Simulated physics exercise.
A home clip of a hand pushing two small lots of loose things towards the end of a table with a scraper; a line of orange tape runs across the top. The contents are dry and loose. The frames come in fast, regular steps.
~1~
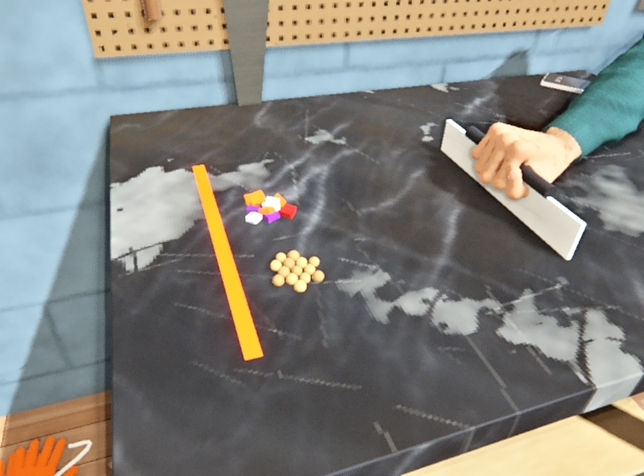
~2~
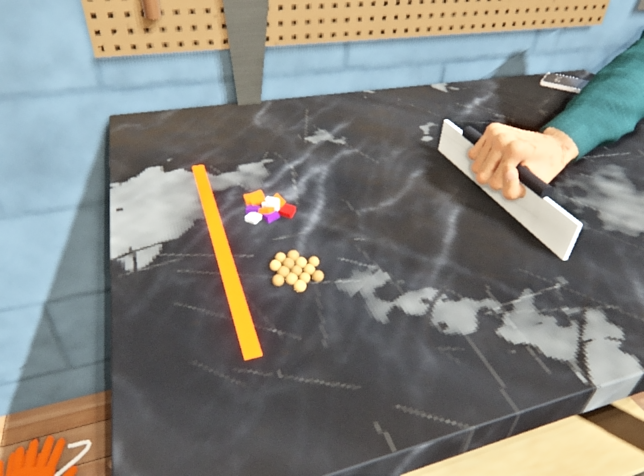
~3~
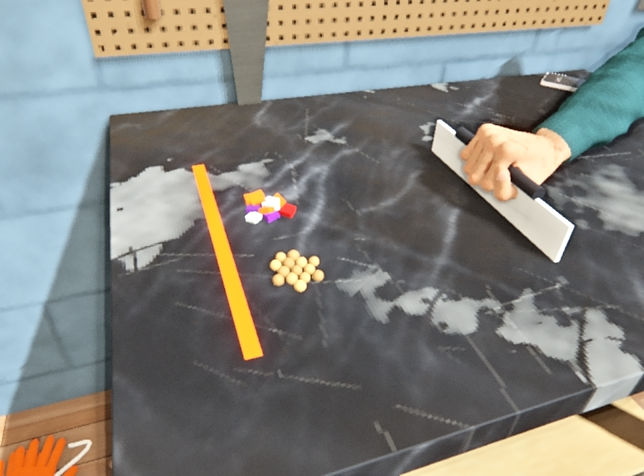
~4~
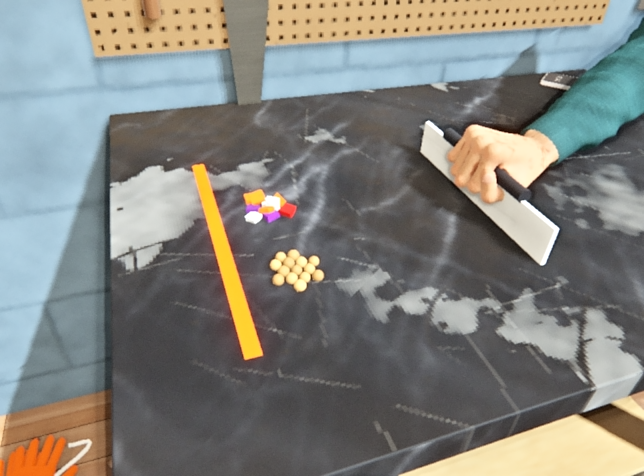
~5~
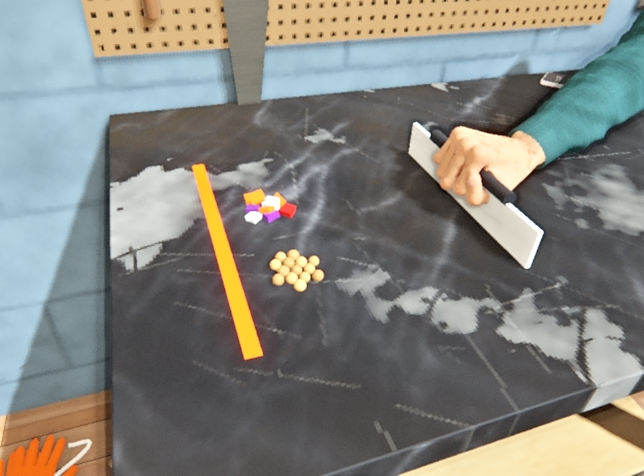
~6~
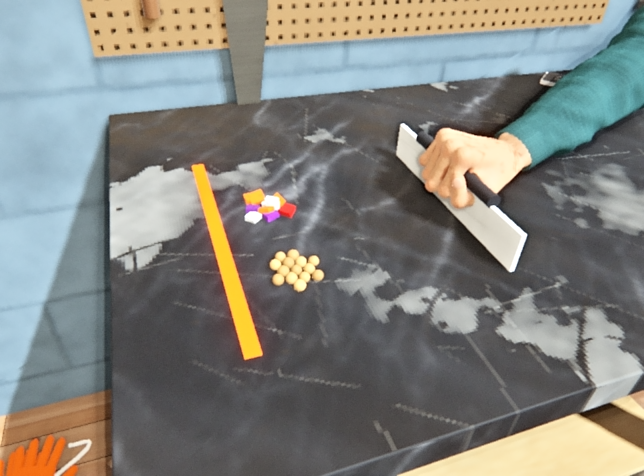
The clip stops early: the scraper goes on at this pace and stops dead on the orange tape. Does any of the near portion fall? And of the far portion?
The near portion tumbles over the end, in part at least and the far portion all stops short of the edge.
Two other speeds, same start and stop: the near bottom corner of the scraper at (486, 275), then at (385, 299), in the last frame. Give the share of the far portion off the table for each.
Near 0 % and 100 %.
Then, 0.45 s after the last picture, scraper still moving, near (336, 189); near portion all on the table, its front near (278, 280); far portion all on the table, its front near (253, 217).
Then, 0.93 s after the last picture, scraper stopped at the orange tape; near portion all on the table, its front near (170, 295); far portion all on the table, its front near (159, 237).
Then, 1.21 s after the last picture, scraper stopped at the orange tape; near portion a small part over the edge; far portion all on the table, its front near (156, 238).
At rest, scraper stopped at the orange tape; near portion all over the edge; far portion all on the table, its front near (156, 238).
